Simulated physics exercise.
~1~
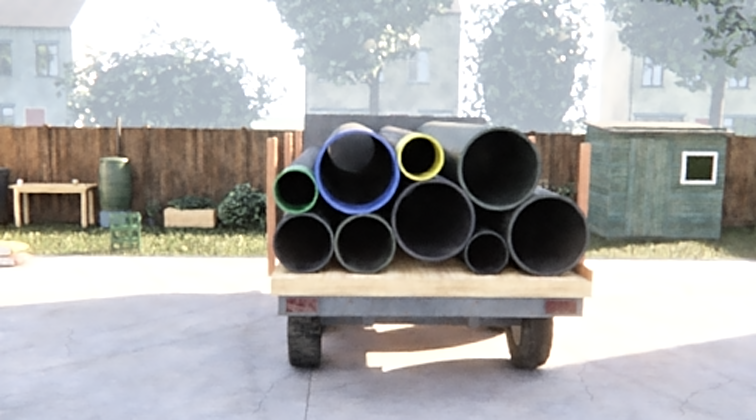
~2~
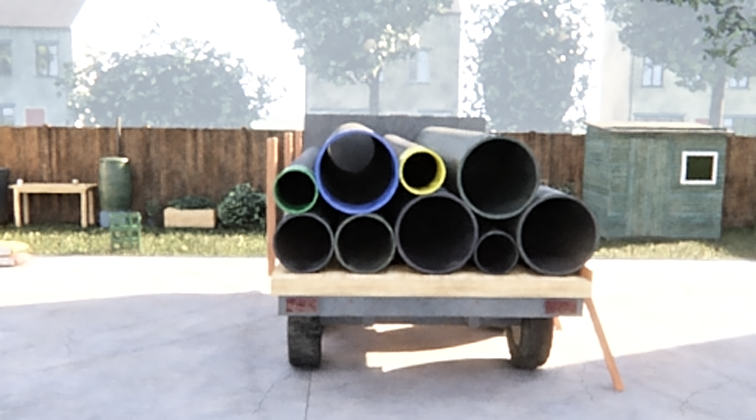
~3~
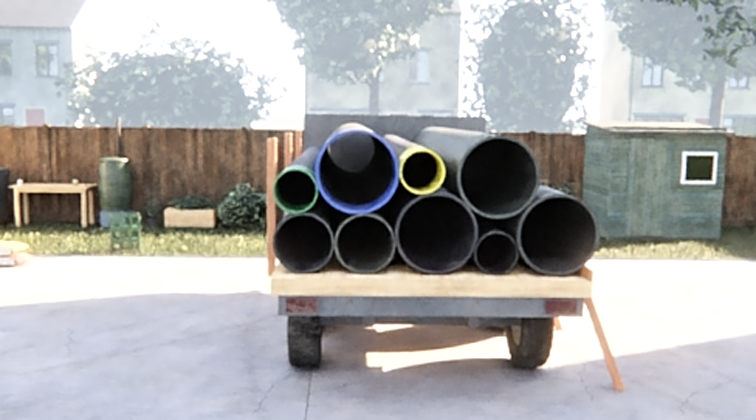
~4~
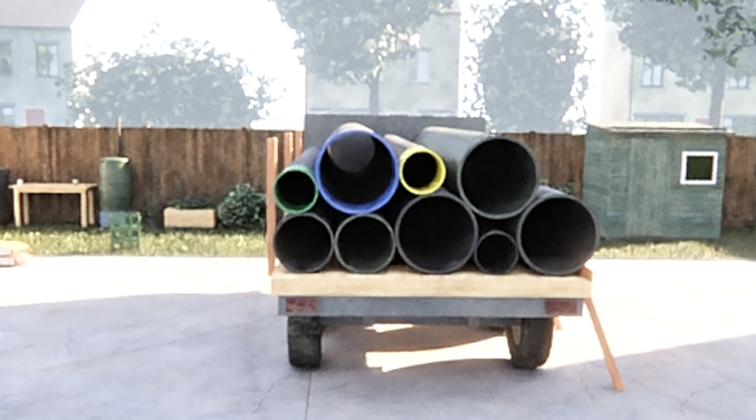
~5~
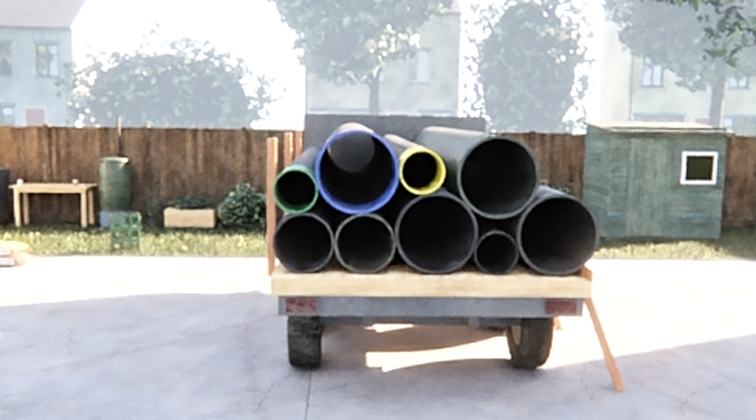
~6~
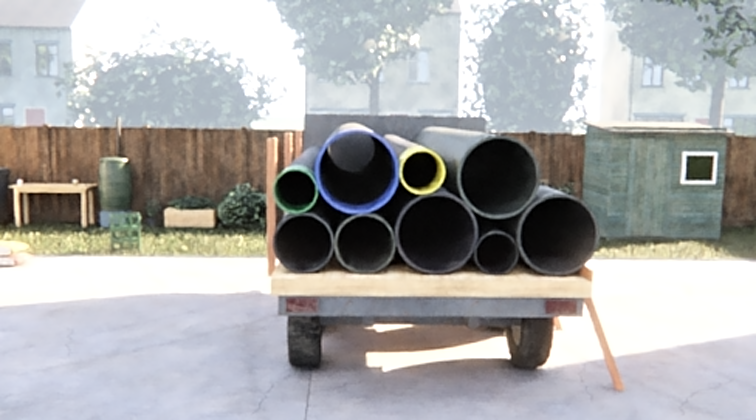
Right-hand post on a parked trailer dropping outward to lean against the deck, stacked pipes shifting slightly right and all staying aboard.
